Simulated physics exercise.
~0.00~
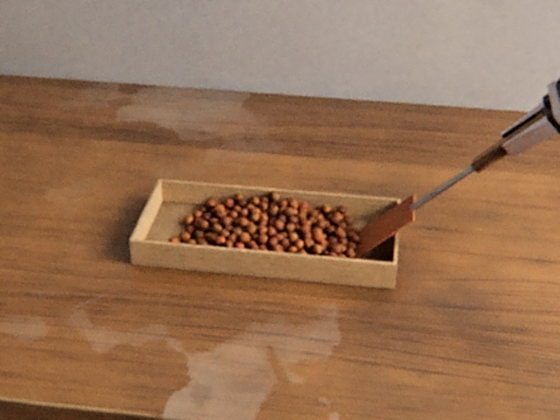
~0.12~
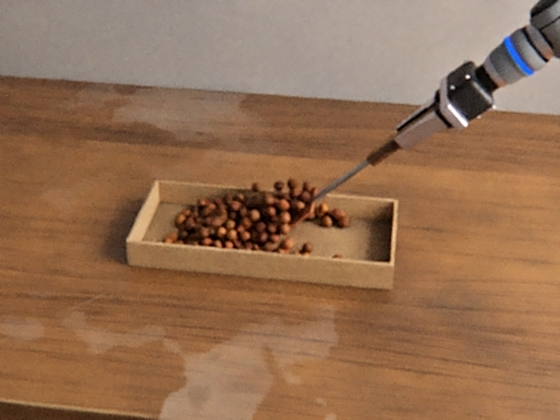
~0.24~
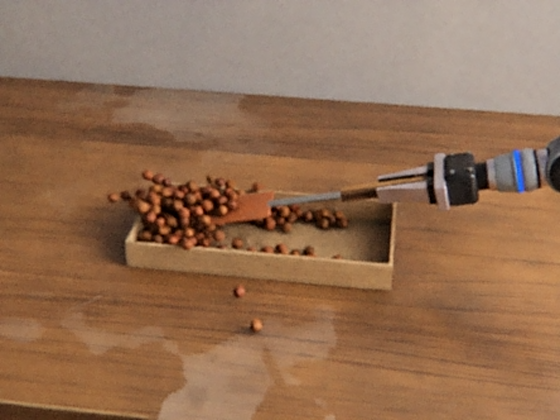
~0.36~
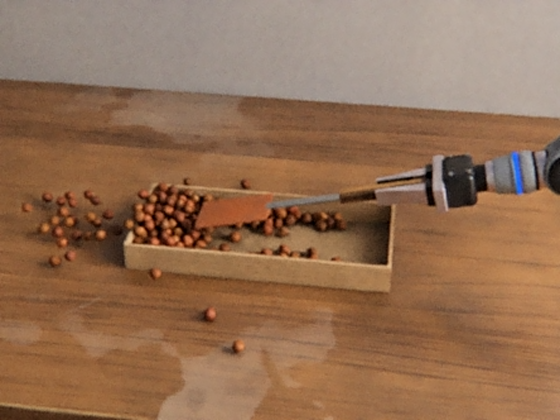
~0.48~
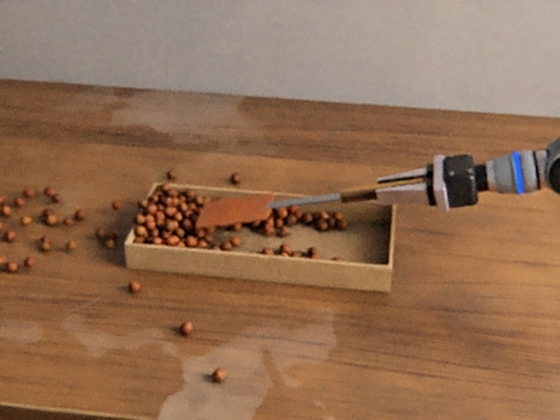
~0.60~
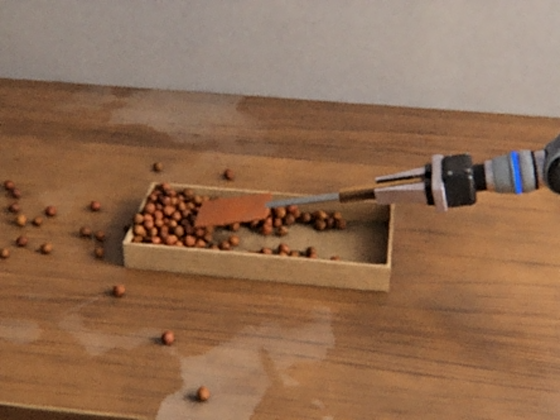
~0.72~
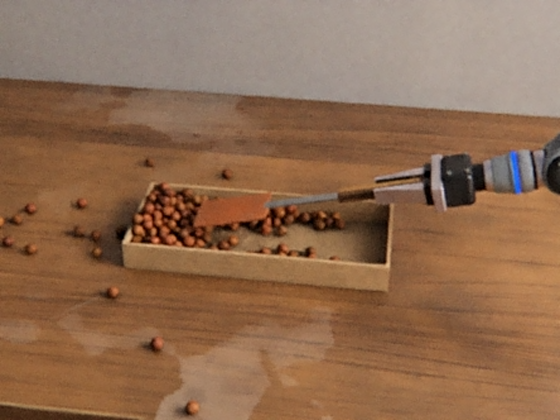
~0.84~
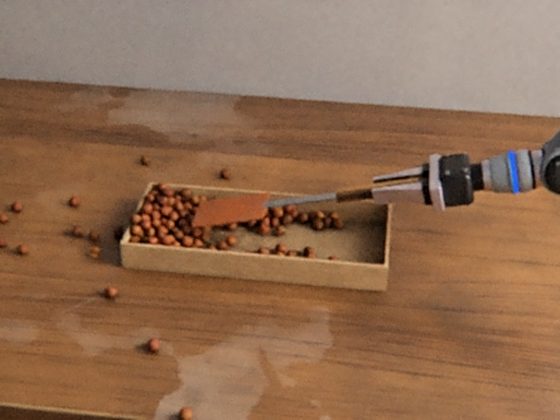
In this clip, a robotic arm pushes a reddish paddle leftward through a heap of hazelnuts in a shallow tray on a wooden table, then tilts it flatter and stops. Some nuts spill over and roll across the table, while most remain in the tray, bunched toward the left.
